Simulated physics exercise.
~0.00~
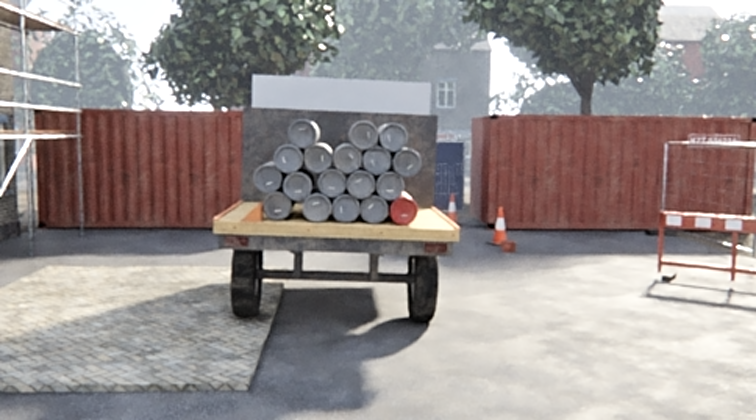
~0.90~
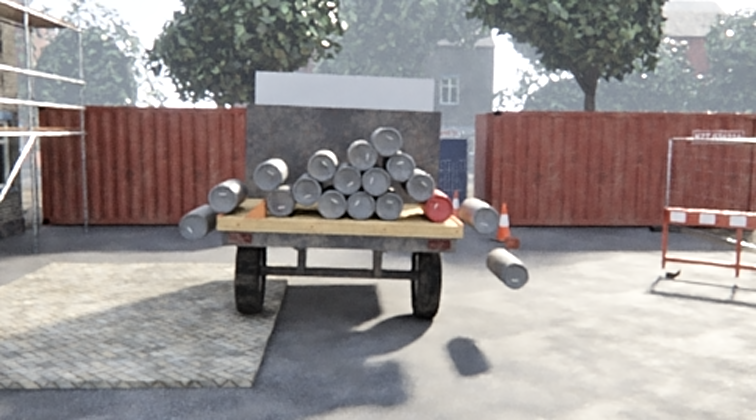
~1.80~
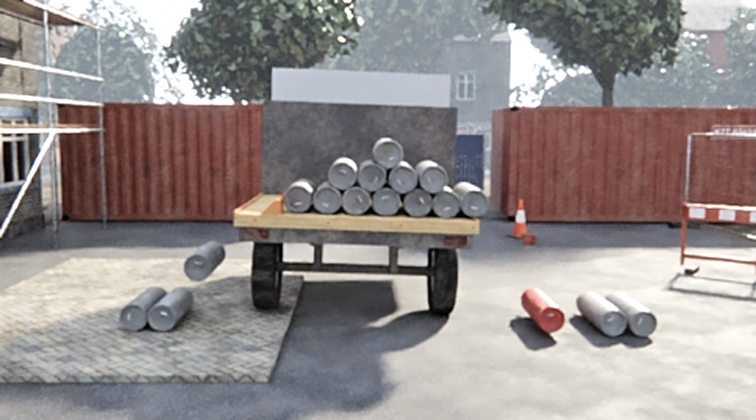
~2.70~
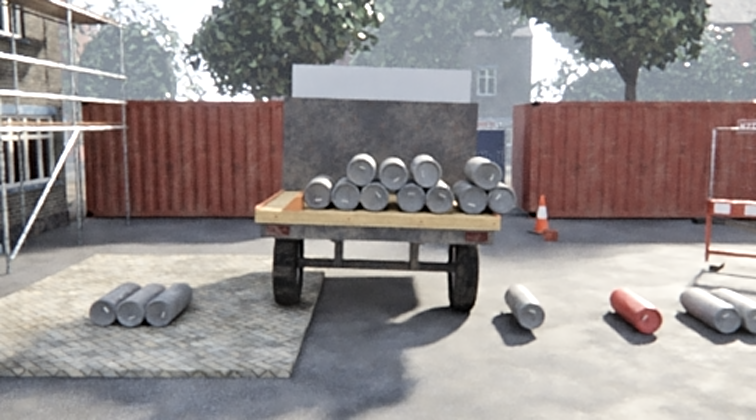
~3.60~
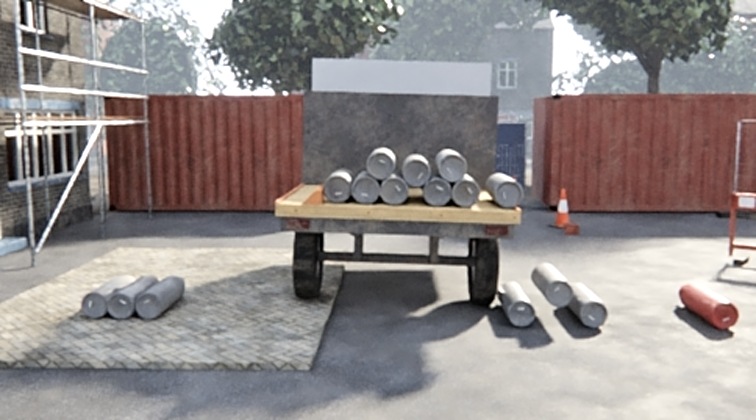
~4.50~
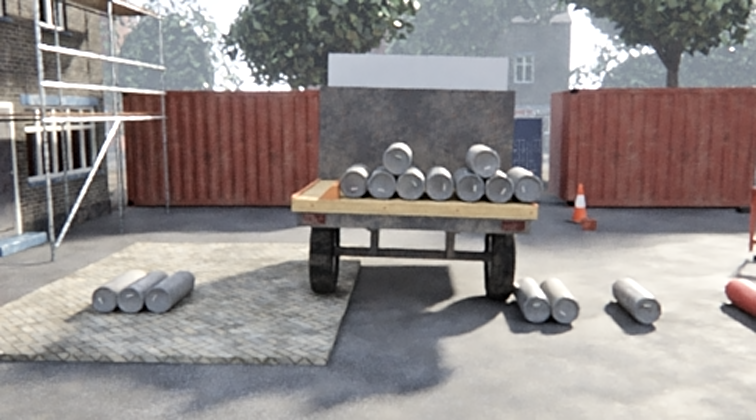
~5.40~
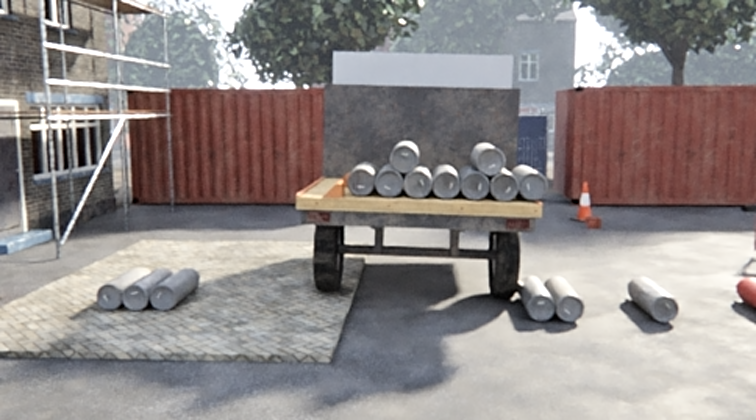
In a fenced yard, stacked cylinders spill off both sides of a flatbed, the red one rolling right.
